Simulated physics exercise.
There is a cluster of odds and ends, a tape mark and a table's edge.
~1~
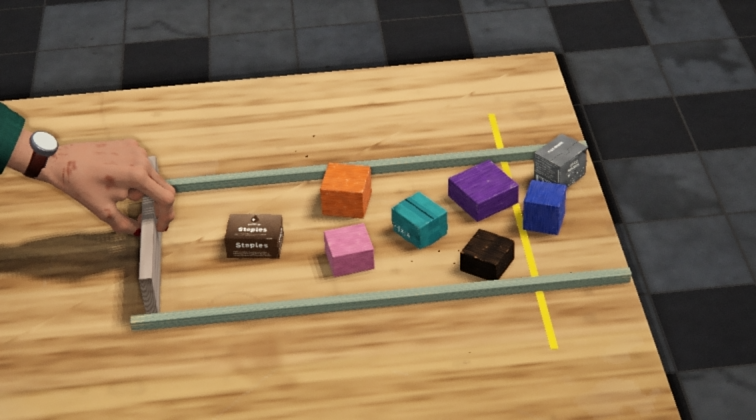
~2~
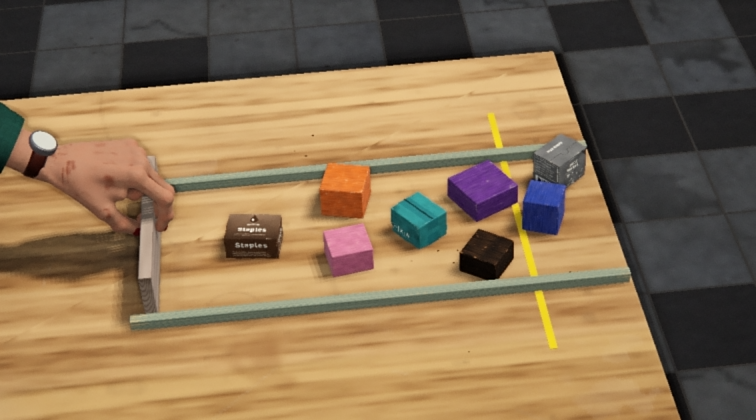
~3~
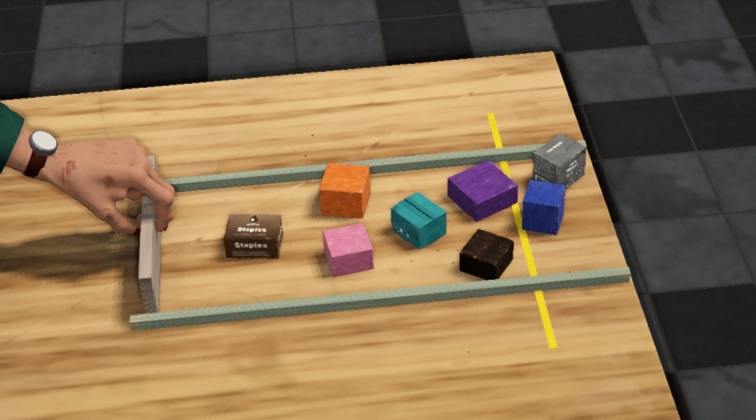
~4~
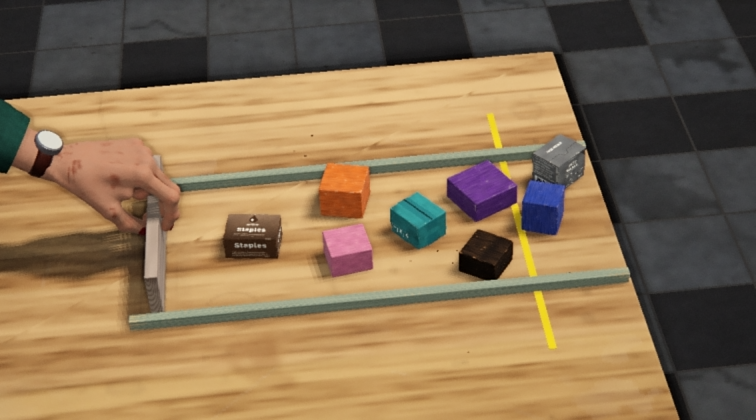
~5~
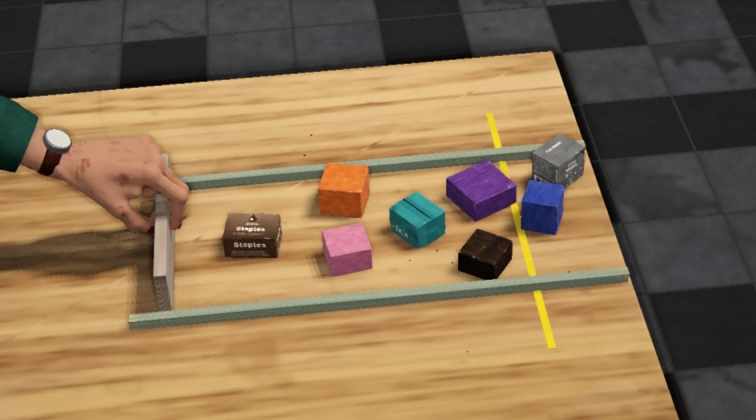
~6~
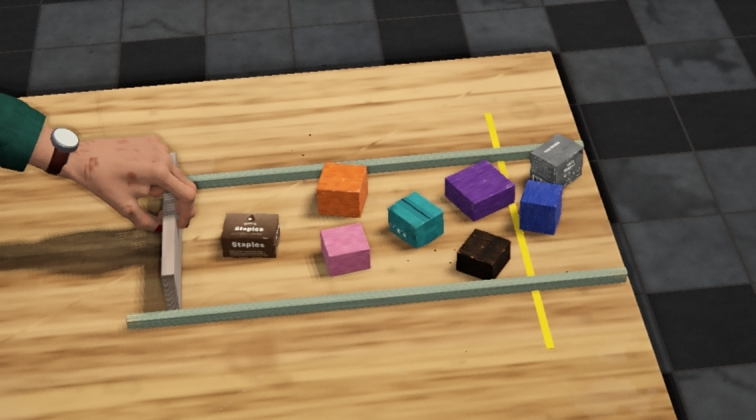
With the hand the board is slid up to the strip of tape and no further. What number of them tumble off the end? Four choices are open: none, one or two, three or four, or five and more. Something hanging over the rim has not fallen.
Spilled: A single one or a pair.
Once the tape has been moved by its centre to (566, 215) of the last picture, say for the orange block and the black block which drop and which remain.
The orange block stays put; the black block topples down.
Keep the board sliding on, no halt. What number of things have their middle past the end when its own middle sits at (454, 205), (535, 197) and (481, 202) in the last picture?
Over the end: 0, 4, 1.
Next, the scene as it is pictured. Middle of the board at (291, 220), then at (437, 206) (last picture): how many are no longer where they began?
First 1, then 8.
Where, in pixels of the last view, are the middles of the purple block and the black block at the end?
The first one ends at (586, 177), the second at (588, 250).
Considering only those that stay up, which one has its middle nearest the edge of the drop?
The purple block.
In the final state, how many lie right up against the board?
Contact count: 3.
Early on, none off yet; grey box at rest near (557, 164); blue block at rest near (541, 207); purple block at rest near (480, 190).
A while later, none off yet; grey box at rest near (557, 164); blue block at rest near (541, 207); purple block travelled a little near (496, 186).
Finally, the number that fall off is one or two; lost, blue block and grey box.
